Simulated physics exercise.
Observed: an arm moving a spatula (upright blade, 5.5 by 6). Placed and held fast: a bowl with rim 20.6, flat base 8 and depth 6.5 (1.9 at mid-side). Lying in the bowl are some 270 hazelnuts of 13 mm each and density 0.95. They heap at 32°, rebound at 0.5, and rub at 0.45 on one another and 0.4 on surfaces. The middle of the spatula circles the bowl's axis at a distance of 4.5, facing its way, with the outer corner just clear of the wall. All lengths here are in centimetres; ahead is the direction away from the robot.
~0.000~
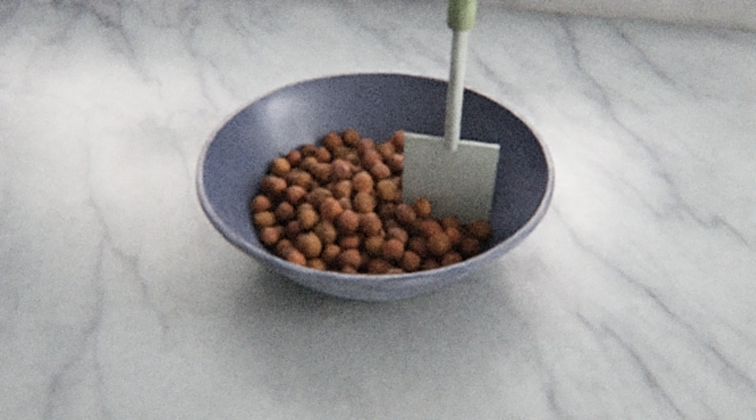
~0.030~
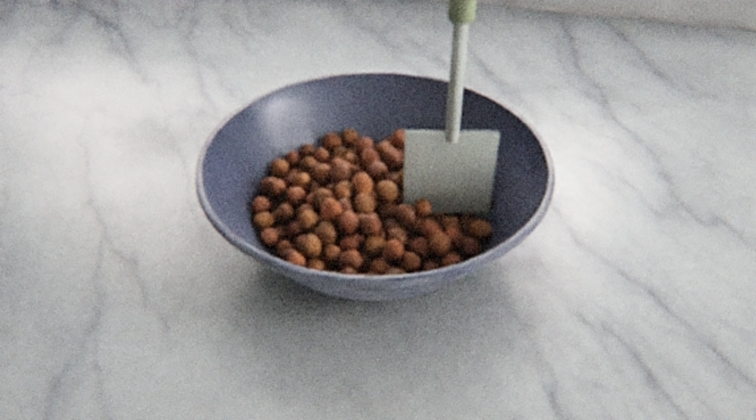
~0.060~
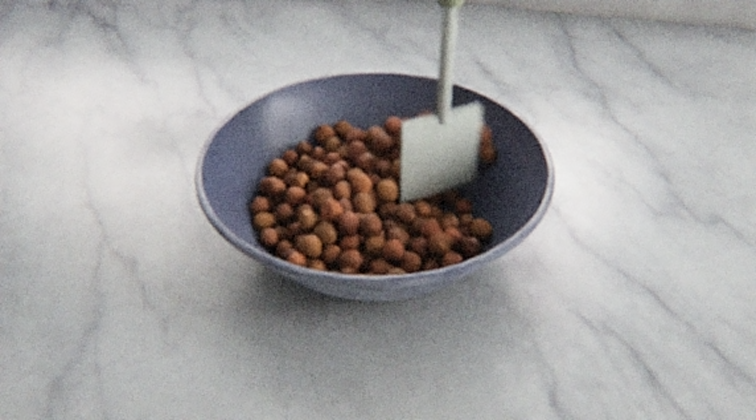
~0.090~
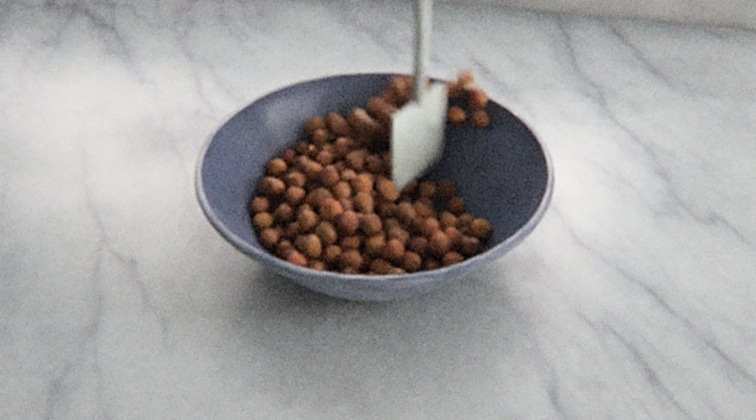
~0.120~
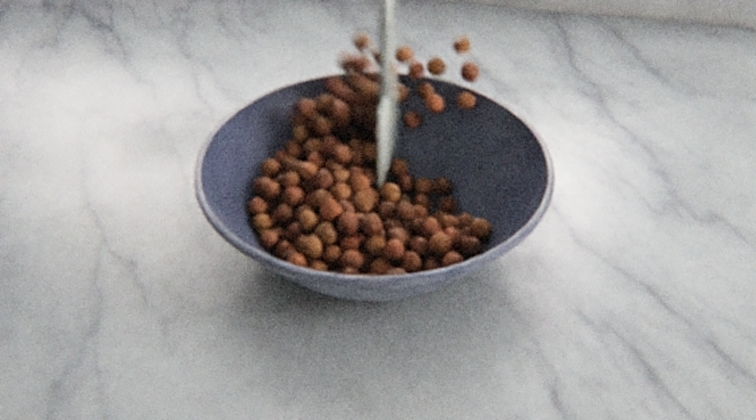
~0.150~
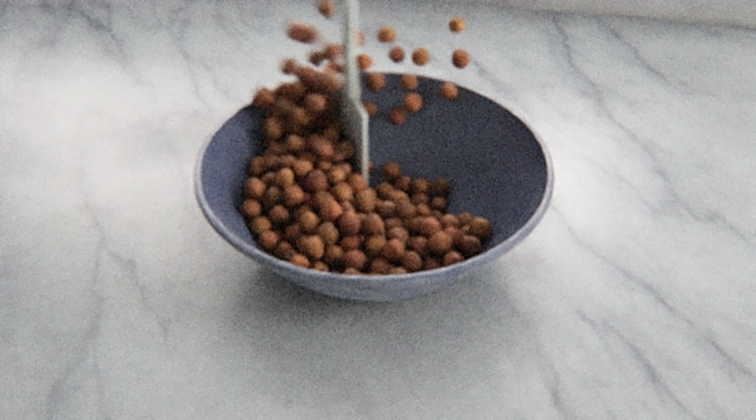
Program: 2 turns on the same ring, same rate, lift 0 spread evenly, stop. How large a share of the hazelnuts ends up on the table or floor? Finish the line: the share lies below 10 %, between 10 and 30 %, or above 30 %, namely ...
... above 30 %.
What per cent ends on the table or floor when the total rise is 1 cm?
About 40 per cent.
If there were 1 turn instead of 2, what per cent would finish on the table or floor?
Estimate: Near 40 %.
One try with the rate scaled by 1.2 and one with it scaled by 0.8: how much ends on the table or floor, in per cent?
Roughly 65 and 40 per cent.
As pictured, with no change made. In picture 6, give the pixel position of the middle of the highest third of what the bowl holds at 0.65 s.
(274, 214).
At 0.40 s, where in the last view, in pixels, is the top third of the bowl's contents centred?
Near (501, 178).
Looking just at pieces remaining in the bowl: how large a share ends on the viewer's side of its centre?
Around 45 percent of it.
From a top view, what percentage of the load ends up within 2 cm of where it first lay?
5 %.
By 0.40 s, 354° round, highest piece 11 above the table; 181 in the bowl, 49 on the table or floor, 41 in flight or on the tool.
By 0.65 s, 225° round, highest piece 9 above the table; 144 in the bowl, 117 on the table or floor, 10 in flight or on the tool.
By 0.97 s, 0° round, highest piece 5 above the table; 140 on the table or floor, 131 in the bowl.
By 1.67 s, 0° round, highest piece 5 above the table; 140 on the table or floor, 131 in the bowl.
Final count, 140 on the table or floor, 131 in the bowl. That is 52 % on the table or floor.
